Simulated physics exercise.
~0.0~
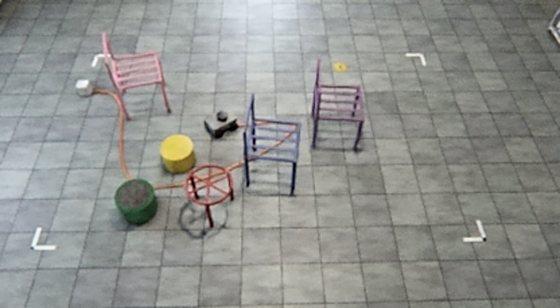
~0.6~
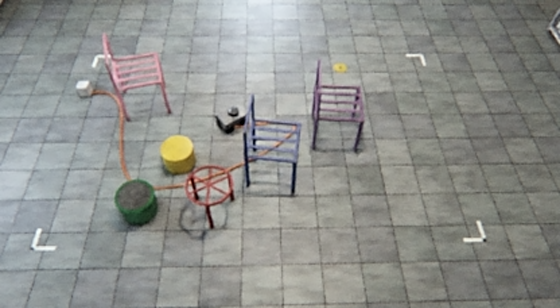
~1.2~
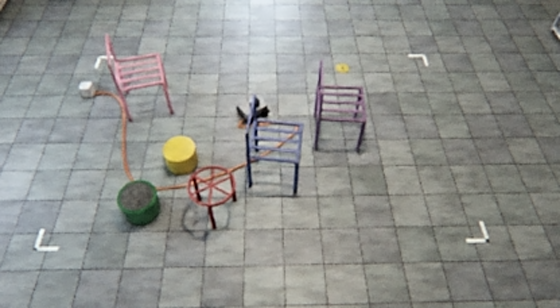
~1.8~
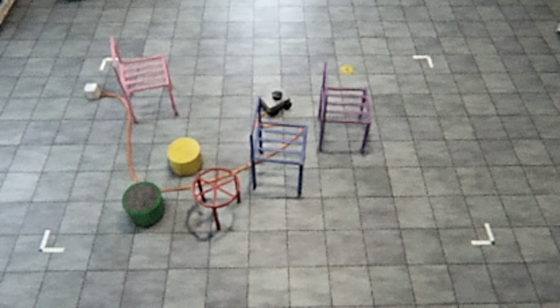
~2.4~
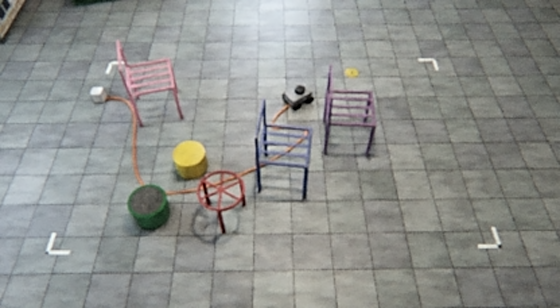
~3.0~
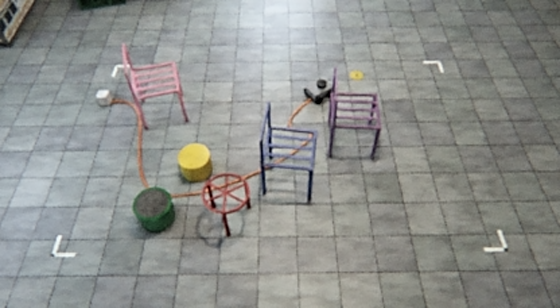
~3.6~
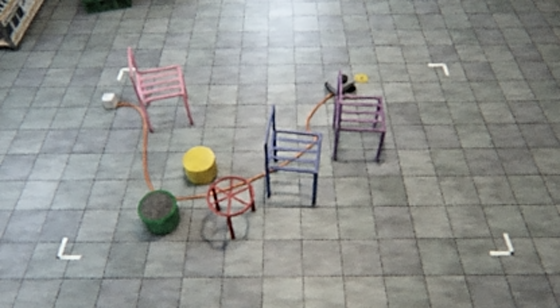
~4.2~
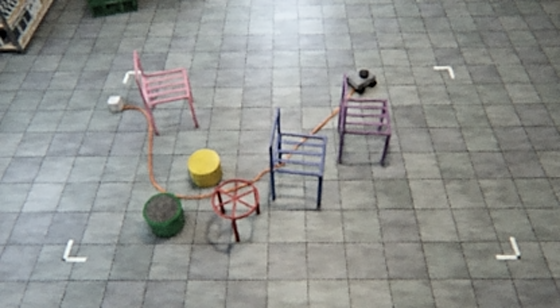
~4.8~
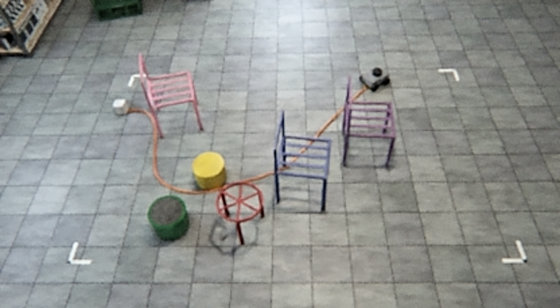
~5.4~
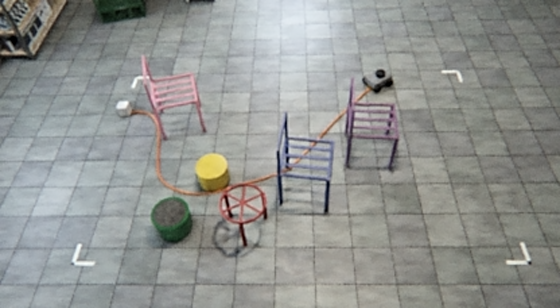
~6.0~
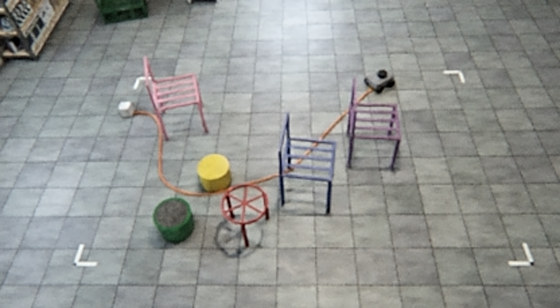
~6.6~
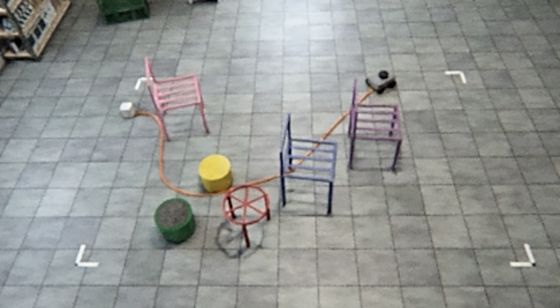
A small dark cart trails an orange lead across a grey tiled floor, seen from above, with white tape corners marking out the area. A pink chair stands at the left, a blue chair near the middle and a purple chair to the right, with a yellow tub, a green pot and a red stool in front. The cart rolls slowly right and away, passing behind the blue chair, then behind the purple chair to the yellow mark, as the view shifts slightly left. The lead draws out behind it, shifting near the pot and stool. Finally the cart stops beyond the purple chair, with the furniture, tub and pot still standing in place.
